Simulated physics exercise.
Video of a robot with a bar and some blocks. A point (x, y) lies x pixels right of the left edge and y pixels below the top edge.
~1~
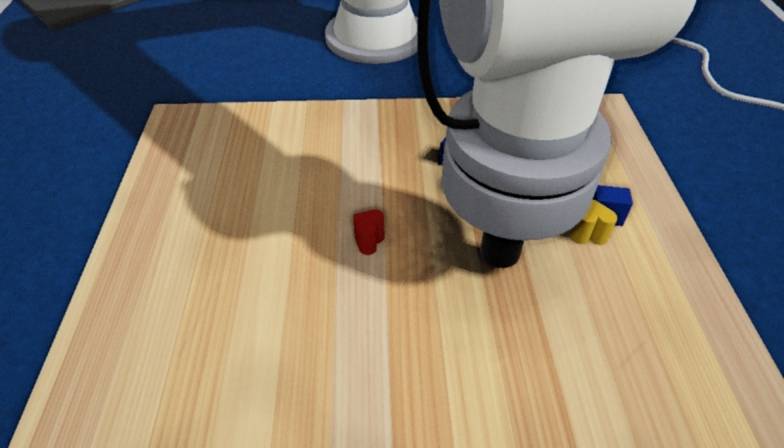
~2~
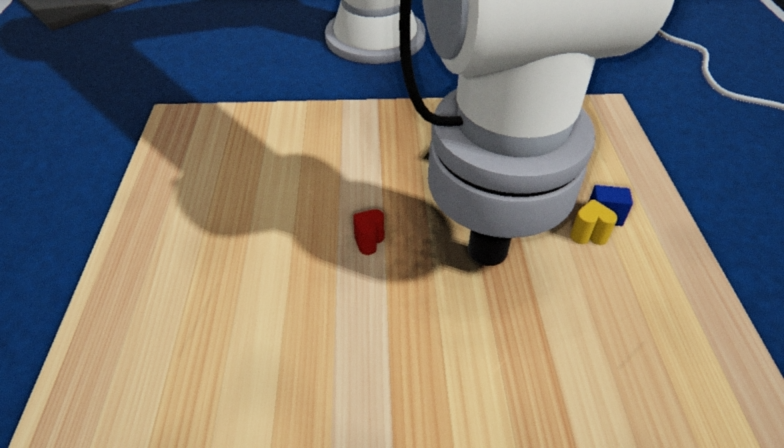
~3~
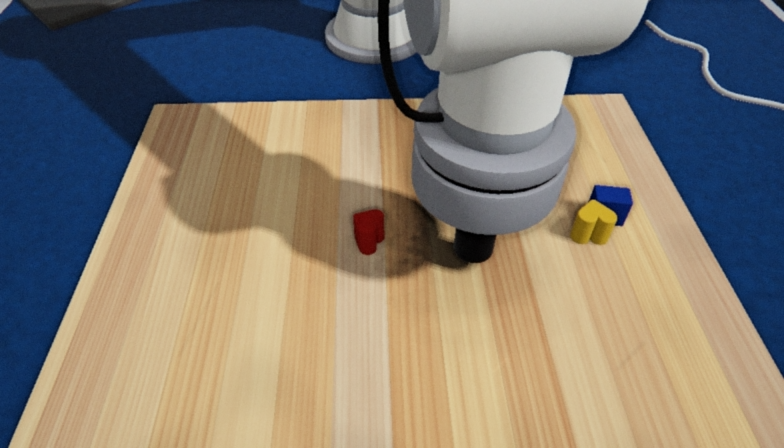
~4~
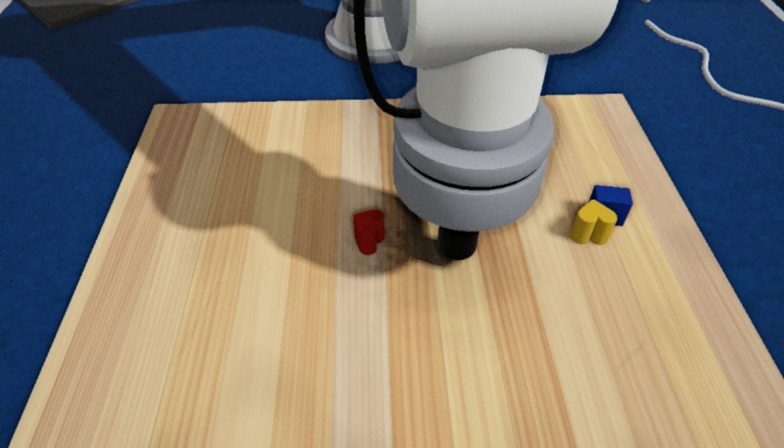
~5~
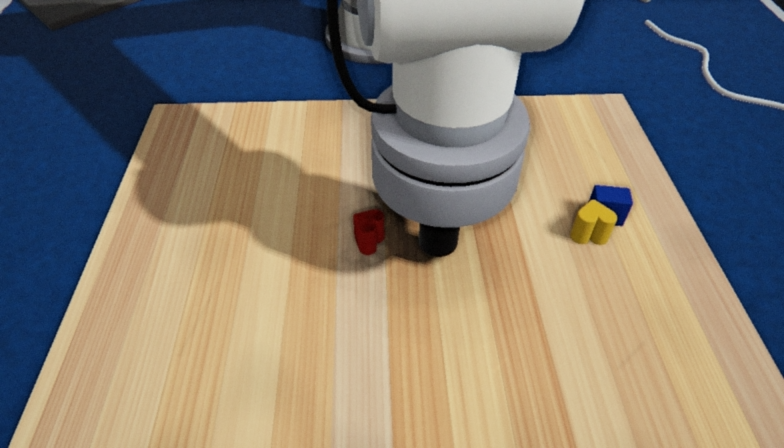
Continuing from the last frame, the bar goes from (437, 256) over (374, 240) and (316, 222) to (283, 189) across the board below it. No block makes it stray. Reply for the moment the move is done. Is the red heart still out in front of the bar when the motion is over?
No - that is not the case.
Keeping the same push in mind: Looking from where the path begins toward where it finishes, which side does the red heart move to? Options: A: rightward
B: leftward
Correct choice: B.
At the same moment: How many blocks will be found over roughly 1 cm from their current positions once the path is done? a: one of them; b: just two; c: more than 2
The correct letter is a.
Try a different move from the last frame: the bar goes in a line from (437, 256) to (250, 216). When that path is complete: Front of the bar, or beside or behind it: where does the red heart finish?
The red heart is leading.
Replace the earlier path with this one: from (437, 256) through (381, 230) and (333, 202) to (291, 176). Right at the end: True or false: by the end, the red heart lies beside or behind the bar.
That is true.
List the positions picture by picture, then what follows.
The first frame shows tip of the bar at (500, 255), middles of tops, red heart at (368, 219).
The second frame shows bar at (487, 252), nothing pushed.
The third frame shows bar at (473, 250), nothing pushed.
The fourth frame shows bar at (457, 247), nothing pushed.
The fifth frame shows bar at (438, 244), red heart at (368, 219).
What follows on the original path. One third of the way, bar at (373, 227); red heart at (343, 213), turned 15° anticlockwise.
Two thirds of the way, bar at (315, 210); red heart at (284, 196), turned 20° anticlockwise.
At the end, bar at (281, 177); red heart at (257, 185), turned 65° anticlockwise.
